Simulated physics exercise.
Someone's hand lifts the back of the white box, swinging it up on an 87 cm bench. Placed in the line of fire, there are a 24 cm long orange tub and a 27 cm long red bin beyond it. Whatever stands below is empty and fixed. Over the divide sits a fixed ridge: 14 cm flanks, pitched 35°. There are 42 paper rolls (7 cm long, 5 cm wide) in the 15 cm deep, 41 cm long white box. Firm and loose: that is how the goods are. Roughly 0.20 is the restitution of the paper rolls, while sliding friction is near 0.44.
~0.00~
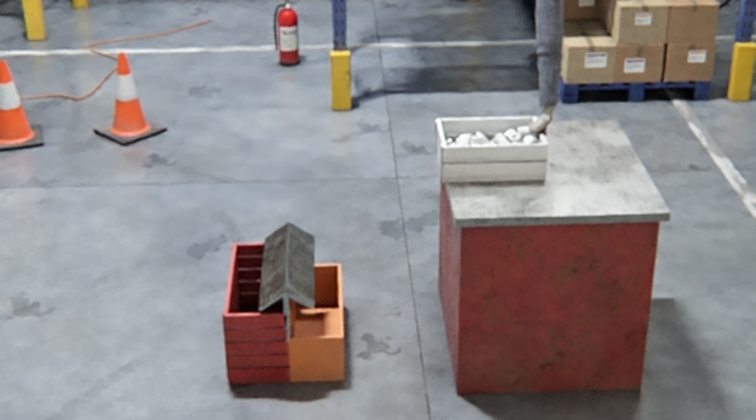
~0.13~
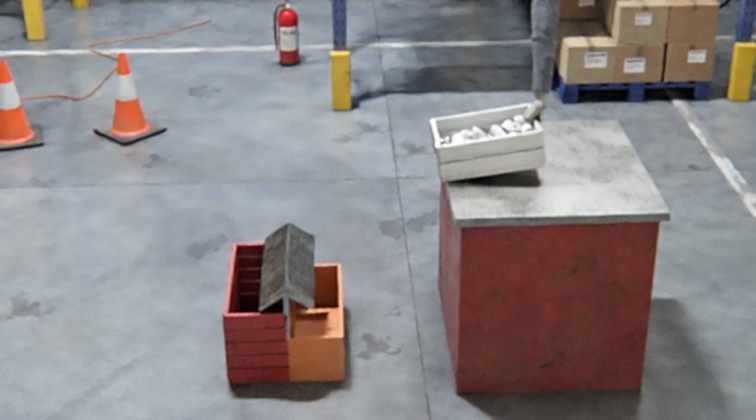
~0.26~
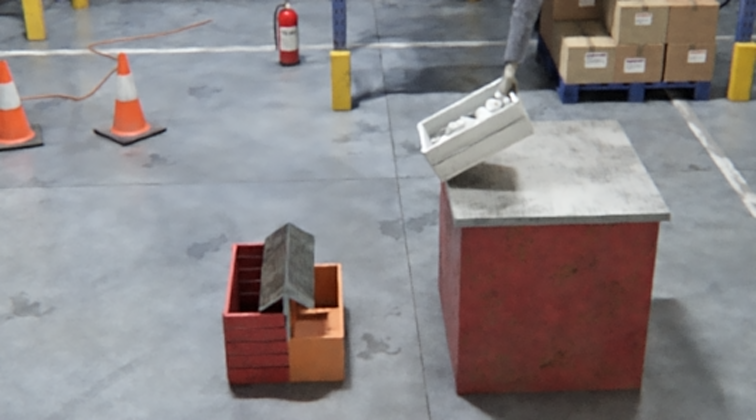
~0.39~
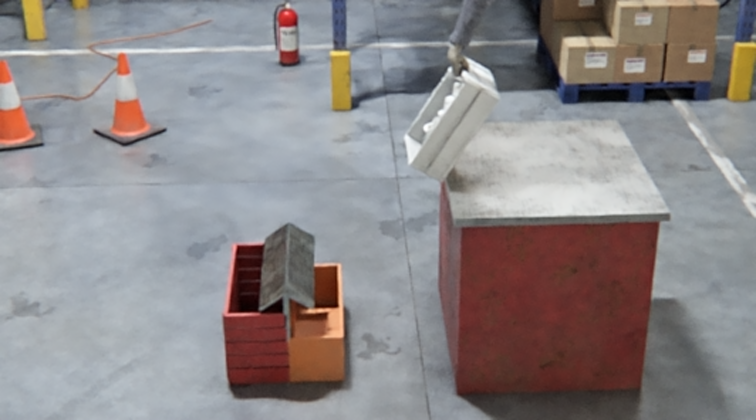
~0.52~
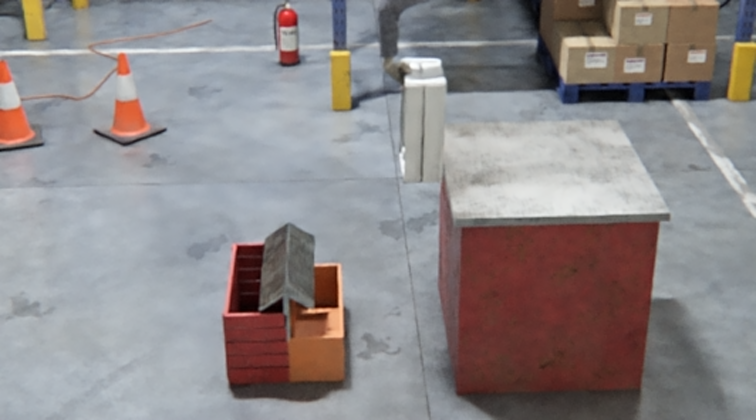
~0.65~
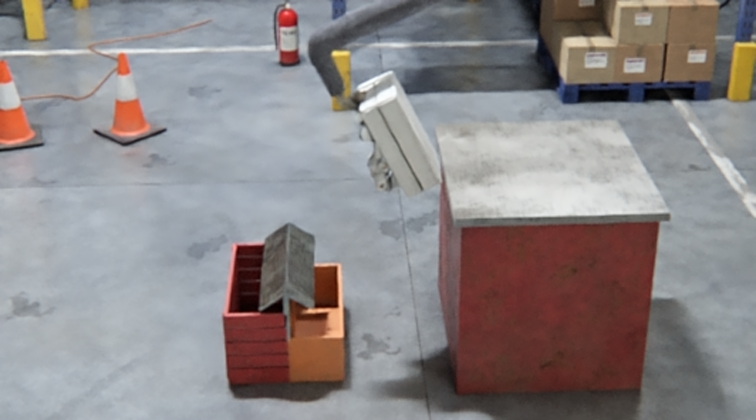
We see a grey-sleeved arm raise the right end of a white box of pale pieces on a red bench, turning it leftward past upright until several pieces emerge, while the red and orange bins on the floor stay still.
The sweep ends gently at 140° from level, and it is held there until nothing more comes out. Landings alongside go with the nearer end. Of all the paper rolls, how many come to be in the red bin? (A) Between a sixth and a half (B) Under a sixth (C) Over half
Option B: Under a sixth.
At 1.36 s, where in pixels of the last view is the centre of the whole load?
I'd put the middle close to (334, 330) in the last view.
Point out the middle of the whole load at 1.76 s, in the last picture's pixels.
Look around pixel (341, 332).
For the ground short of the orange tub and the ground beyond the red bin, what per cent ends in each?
My estimate is some 50 per cent, then some 5 per cent.
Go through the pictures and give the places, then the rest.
In the first frame (each is followed by its nearest rim corner in this view), white box, (446, 146); red bin, (227, 315); 0° from level; none out.
In the second frame, white box, (441, 146); 8° from level.
In the third frame, white box, (426, 150); 29° from level.
In the fourth frame, white box, (411, 161); 58° from level.
In the fifth frame, white box, (404, 179); 89° from level.
In the sixth frame, white box, (406, 195); red bin, (227, 315); 116° from level; 9 out, the lowest roll at (390, 184).
After 0.83 s, tilt 139°; 3 still in the white box and 39 in the air.
After 1.05 s, tilt 140°; 16 in the orange tub, 8 on the ground short of the orange tub and 18 in the air.
After 1.36 s, tilt 140°; 16 in the orange tub, 2 in the red bin, 19 on the ground short of the orange tub, 2 on the ground beyond the red bin and 3 in the air.
Final count (at 1.76 s), 16 in the orange tub, 2 in the red bin, 21 on the ground short of the orange tub and 3 on the ground beyond the red bin. Asked share, 2 of 42, 5 per cent.
